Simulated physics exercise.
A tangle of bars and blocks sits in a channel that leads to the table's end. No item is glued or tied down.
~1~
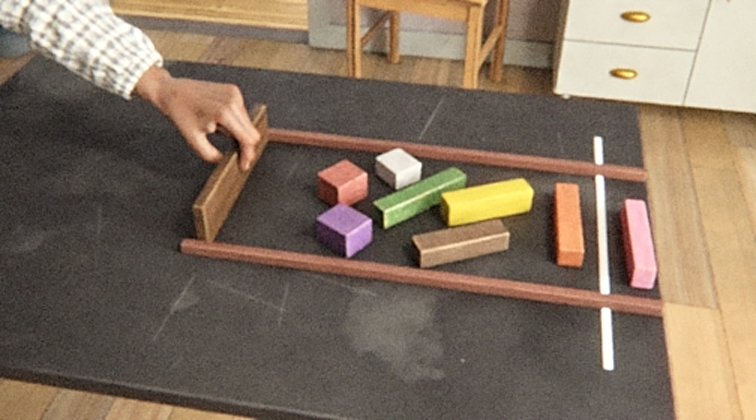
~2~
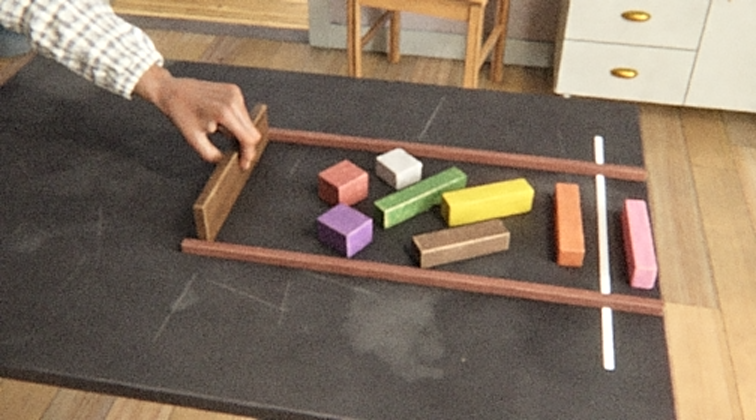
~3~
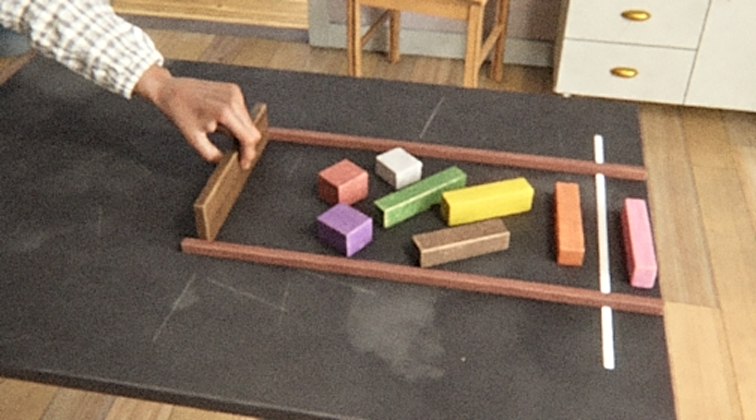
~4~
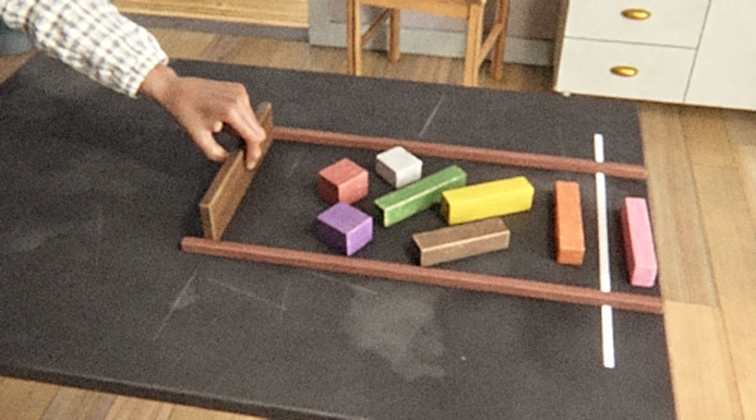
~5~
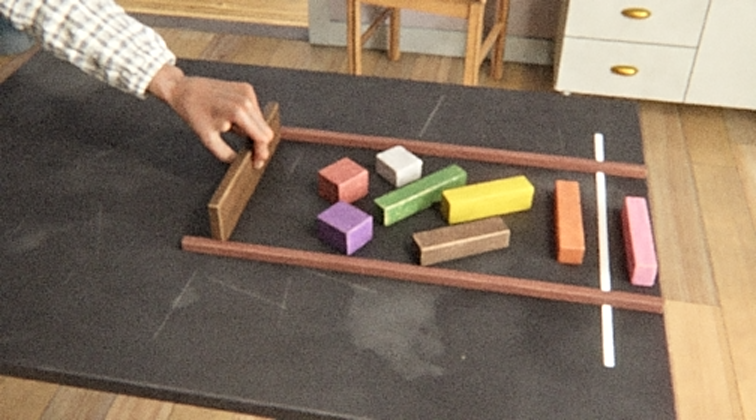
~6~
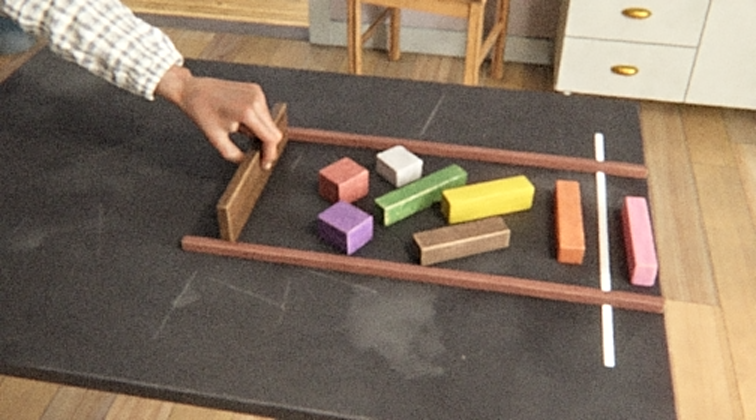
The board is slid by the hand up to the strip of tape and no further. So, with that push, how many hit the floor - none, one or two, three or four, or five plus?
I'd say three or four.
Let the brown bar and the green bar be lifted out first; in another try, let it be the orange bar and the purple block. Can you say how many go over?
2 in the first case and 2 in the second.
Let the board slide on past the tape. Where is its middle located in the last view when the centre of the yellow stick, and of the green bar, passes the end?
I'd put it close to (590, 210), and close to (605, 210) for the other one.
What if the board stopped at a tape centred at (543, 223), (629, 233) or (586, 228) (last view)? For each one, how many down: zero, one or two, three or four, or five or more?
In order of the places: One to two; more than four; either one or two.
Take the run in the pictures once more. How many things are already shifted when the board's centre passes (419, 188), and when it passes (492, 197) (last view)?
Counting first: 6, next 7.
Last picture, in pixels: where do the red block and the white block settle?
Reading them off: First (622, 207); then (621, 183).
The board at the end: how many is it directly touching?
All in all, 3.
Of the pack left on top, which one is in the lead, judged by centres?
It's the green bar.
Soon after, none off yet; pink bar at rest near (638, 239); orange bar at rest near (568, 221); yellow stick at rest near (487, 200).
Then, none off yet; pink bar at rest near (638, 239); orange bar moved a little near (603, 225); yellow stick moved about its own width near (559, 218).
At rest, the number that fall off is three or four; fallen, brown bar, yellow stick, orange bar and pink bar.
